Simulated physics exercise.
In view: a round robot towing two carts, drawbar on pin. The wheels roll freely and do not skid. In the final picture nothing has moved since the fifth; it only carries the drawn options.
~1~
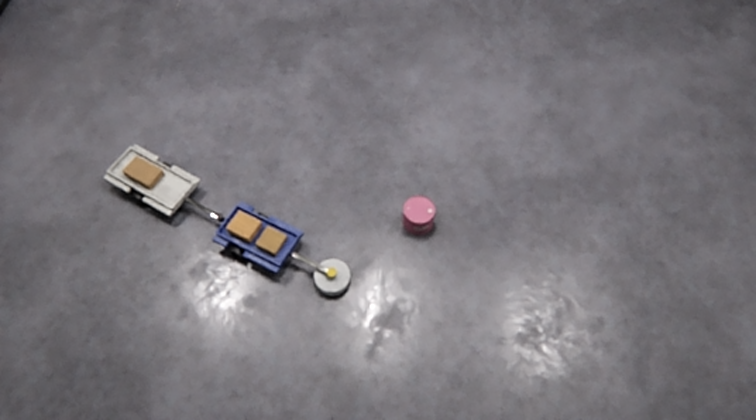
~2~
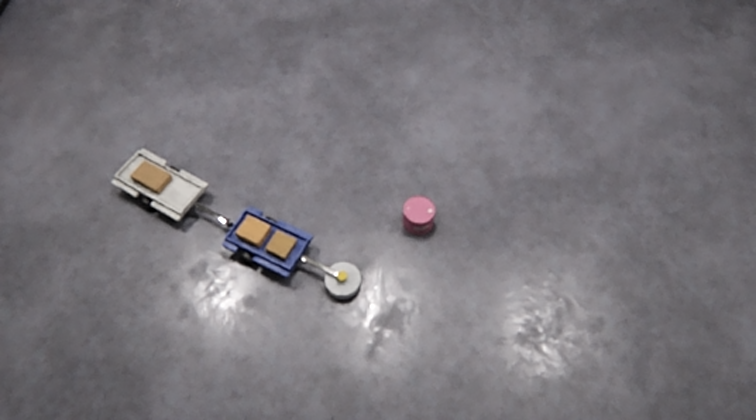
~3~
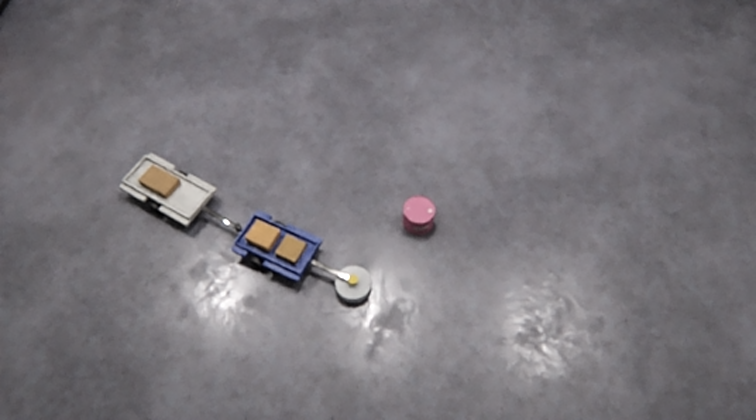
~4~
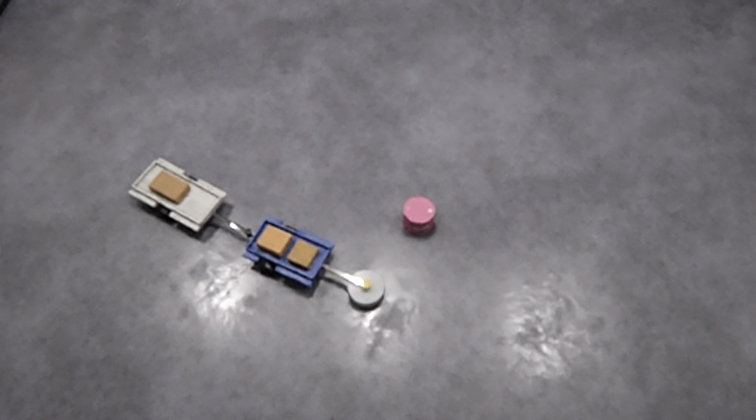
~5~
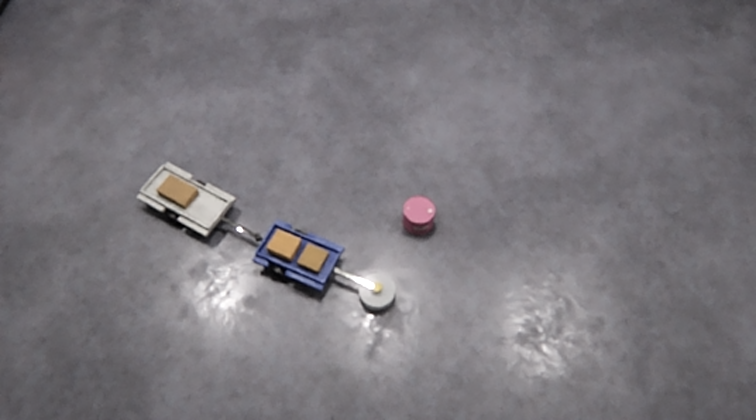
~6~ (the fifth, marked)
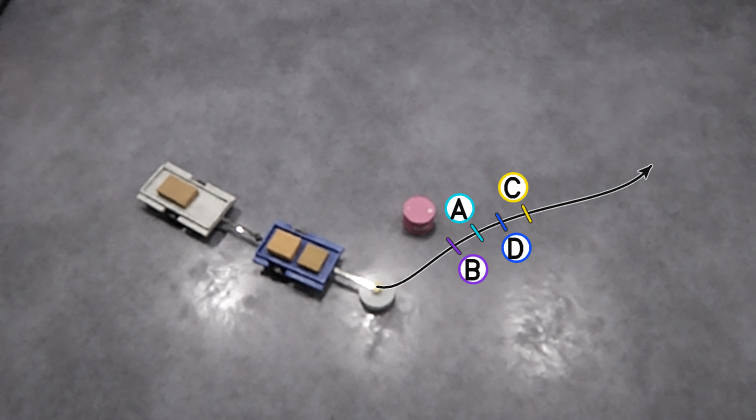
A small round robot slowly towed a blue cart and a white cart, both carrying tan blocks, a short way right and slightly downward across the grey floor, while a pink tub stayed still.
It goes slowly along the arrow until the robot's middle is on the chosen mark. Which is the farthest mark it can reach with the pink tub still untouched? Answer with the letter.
It should halt at B.
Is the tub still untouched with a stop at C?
No.
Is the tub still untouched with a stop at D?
No.
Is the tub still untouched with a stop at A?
No.
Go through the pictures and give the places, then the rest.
White cart (151, 179); pink tub (418, 222); robot (332, 276), in the first frame.
Robot (343, 280); blue cart (268, 240); white cart (160, 183); pink tub (418, 222), in the second frame.
Robot (353, 283); blue cart (277, 244); white cart (168, 188); pink tub (418, 222), in the third frame.
Robot (366, 288); blue cart (289, 249); white cart (178, 193); pink tub (418, 222), in the fourth frame.
Robot (377, 291); blue cart (299, 254); white cart (186, 197); pink tub (418, 222), in the fifth frame.
On the marked copy, A at (477, 233); B at (454, 246); C at (527, 214); D at (501, 222); the route from (377, 287) via (517, 217) to (651, 166).
Taking B. A third of the way, robot (407, 284), last cart (205, 208).
Two thirds of the way, robot (432, 265), last cart (224, 219).
When it is over, robot (453, 250), last cart (242, 227); nothing has been touched.
As for the rest, A is too far, the tub has been hit; C is too far, the tub has been hit; D is too far, the tub has been hit.
